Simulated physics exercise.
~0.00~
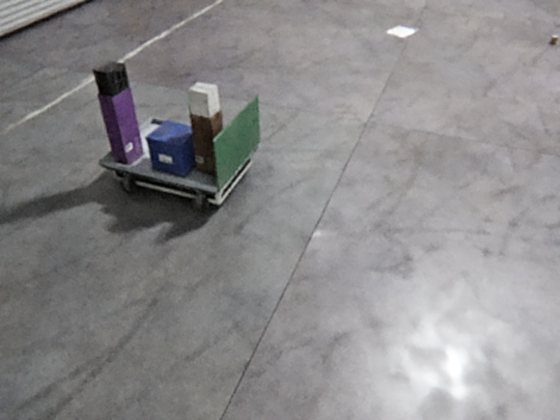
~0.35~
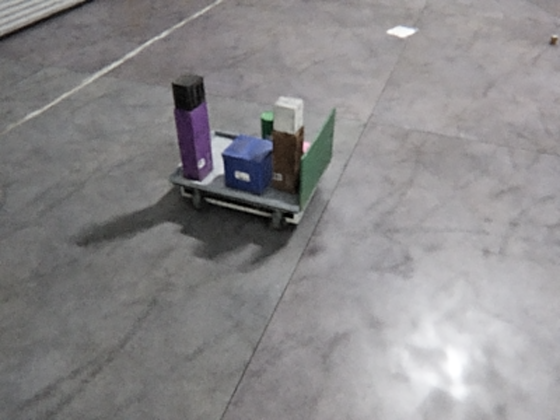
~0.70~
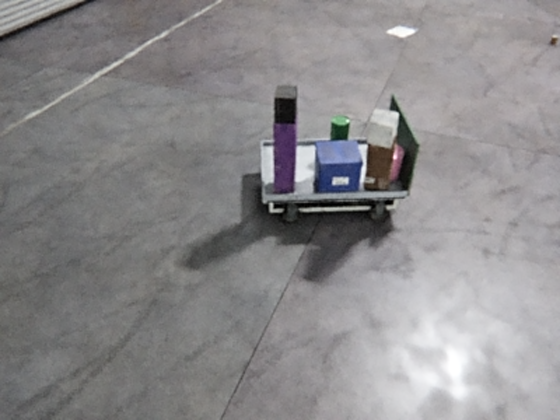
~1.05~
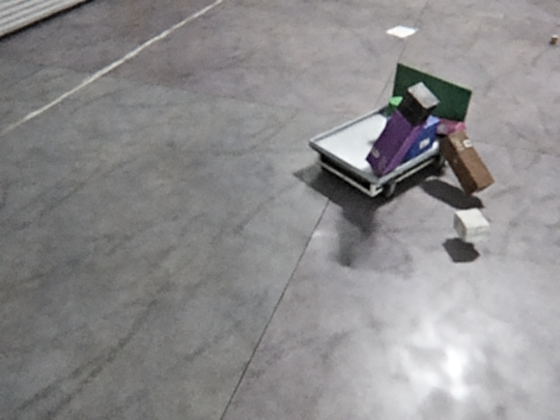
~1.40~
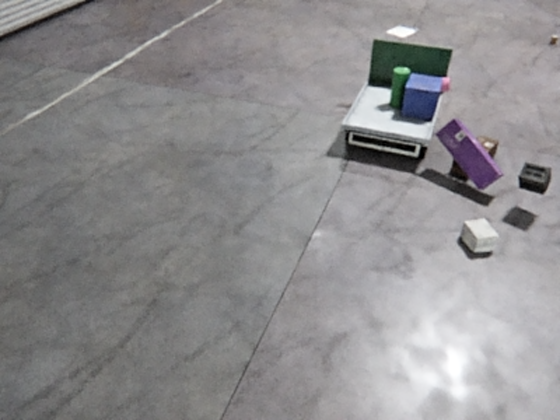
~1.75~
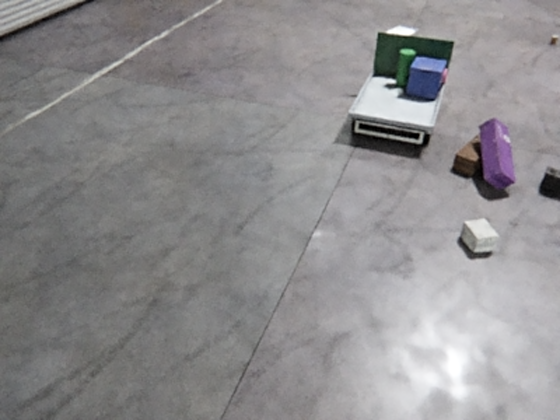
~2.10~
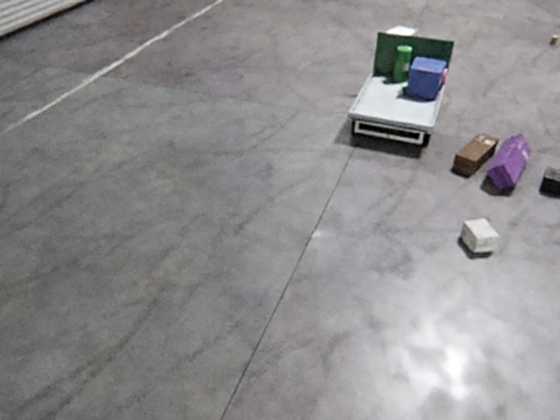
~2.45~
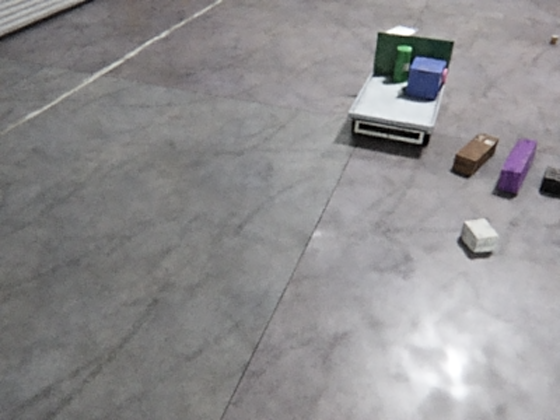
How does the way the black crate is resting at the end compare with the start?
At the start the black crate sits upright on top of the purple box on the cart. At the end it lies on its side on the floor at the right.
